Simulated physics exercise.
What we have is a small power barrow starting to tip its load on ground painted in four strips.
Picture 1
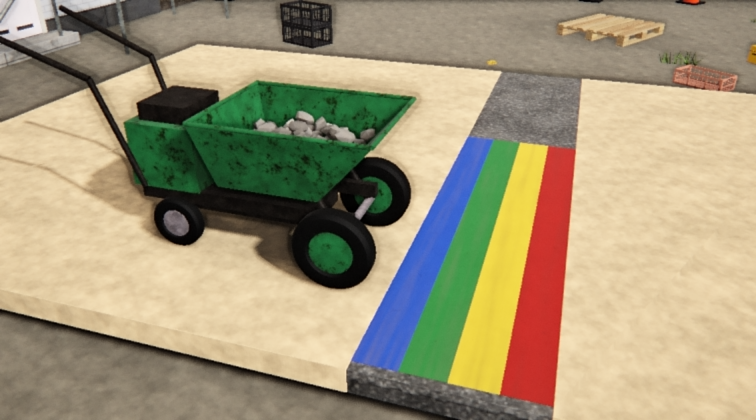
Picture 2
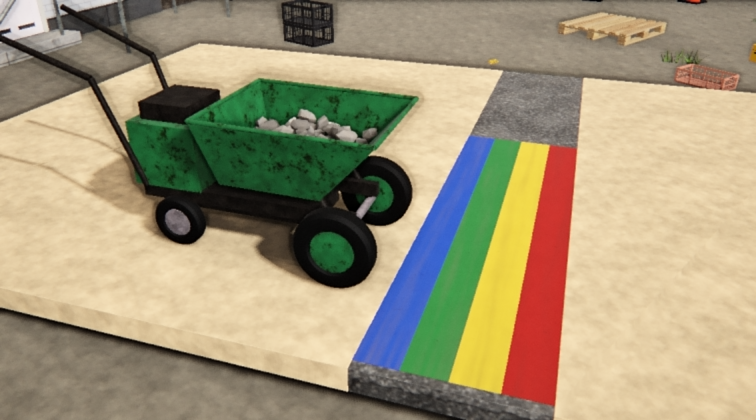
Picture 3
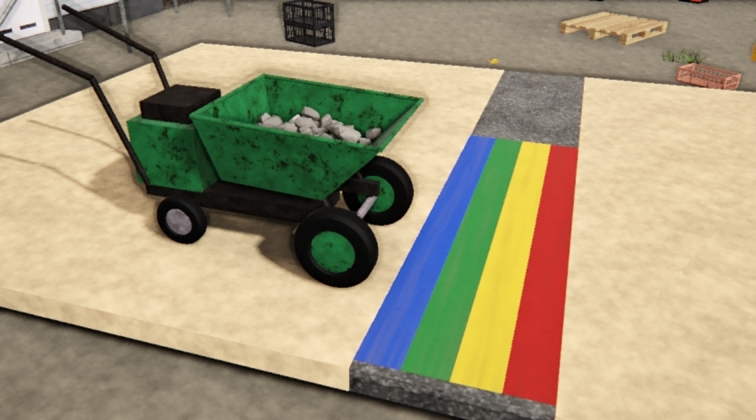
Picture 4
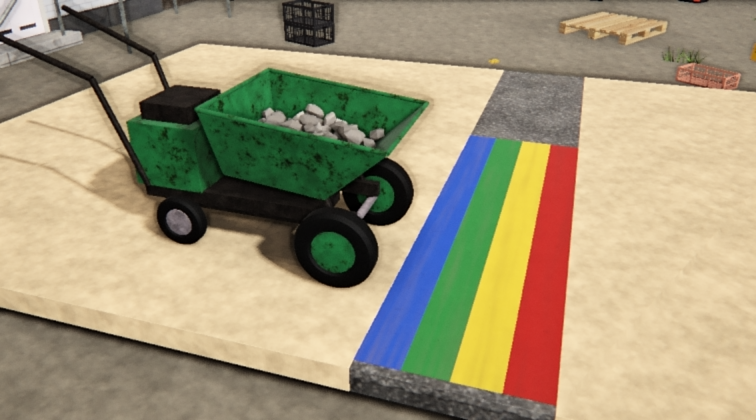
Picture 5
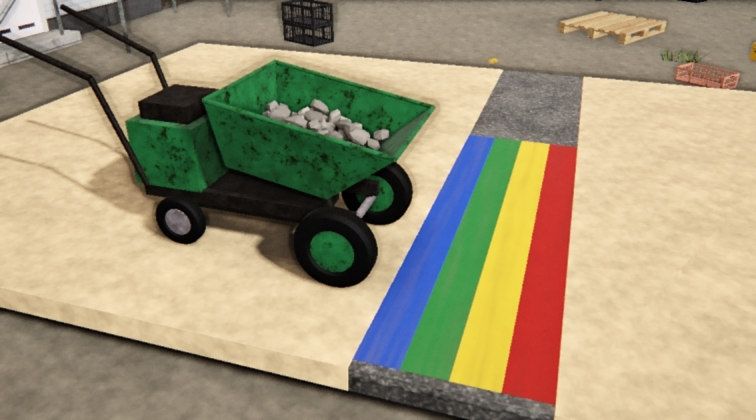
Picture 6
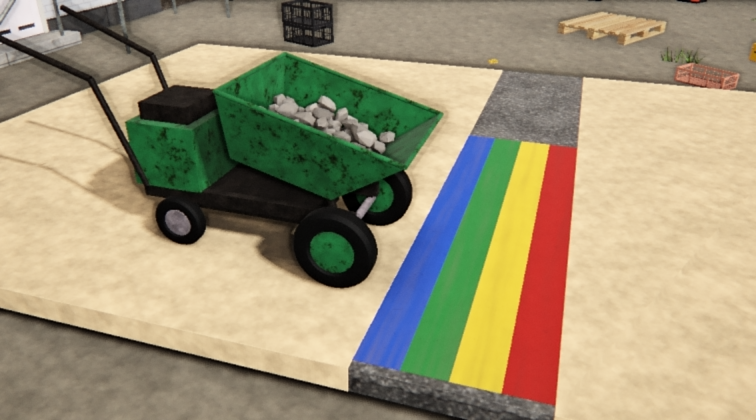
In a paved yard seen from above at an angle, a pale, sandy-coloured slab lies in the foreground, with a black crate and a wooden pallet behind it. A green power barrow holding grey broken stones stands at left, beside blue, green, yellow and red strips running left to right. The barrow stays in place while its skip gradually tilts forward to the right, its back rising and its front lip lowering.
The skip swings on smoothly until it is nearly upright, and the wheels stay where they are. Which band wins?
Most lies over the yellow band.
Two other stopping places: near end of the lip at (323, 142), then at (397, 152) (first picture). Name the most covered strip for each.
In turn: The strip in green; red.
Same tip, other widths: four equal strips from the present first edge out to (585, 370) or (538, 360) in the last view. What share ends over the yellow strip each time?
In turn 30 and 30 in a hundred.
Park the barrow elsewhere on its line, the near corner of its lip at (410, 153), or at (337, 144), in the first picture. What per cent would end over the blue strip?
Roughly 0 per cent, and 0 per cent.
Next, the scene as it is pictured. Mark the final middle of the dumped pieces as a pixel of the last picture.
Close to (512, 274).
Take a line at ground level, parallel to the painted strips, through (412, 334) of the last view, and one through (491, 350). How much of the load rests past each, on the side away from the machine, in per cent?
Roughly 70 per cent, and 40 per cent.
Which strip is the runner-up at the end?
The runner-up: Red.
Just after the last frame, skip tipped steeply; every one in the skip.
A moment on, skip tipped right over; the larger part in the skip; about a tenth over the green strip; roughly a quarter over the yellow strip; just a few over the red strip.
Further on, skip tipped right over; roughly a quarter in the skip; about a tenth over the green strip; roughly a third over the yellow strip; roughly a quarter over the red strip; about a tenth off the paint.
When it is over, skip tipped right over; roughly a quarter in the skip; just a few over the blue strip; about a tenth over the green strip; roughly a third over the yellow strip; roughly a quarter over the red strip; about a tenth off the paint.
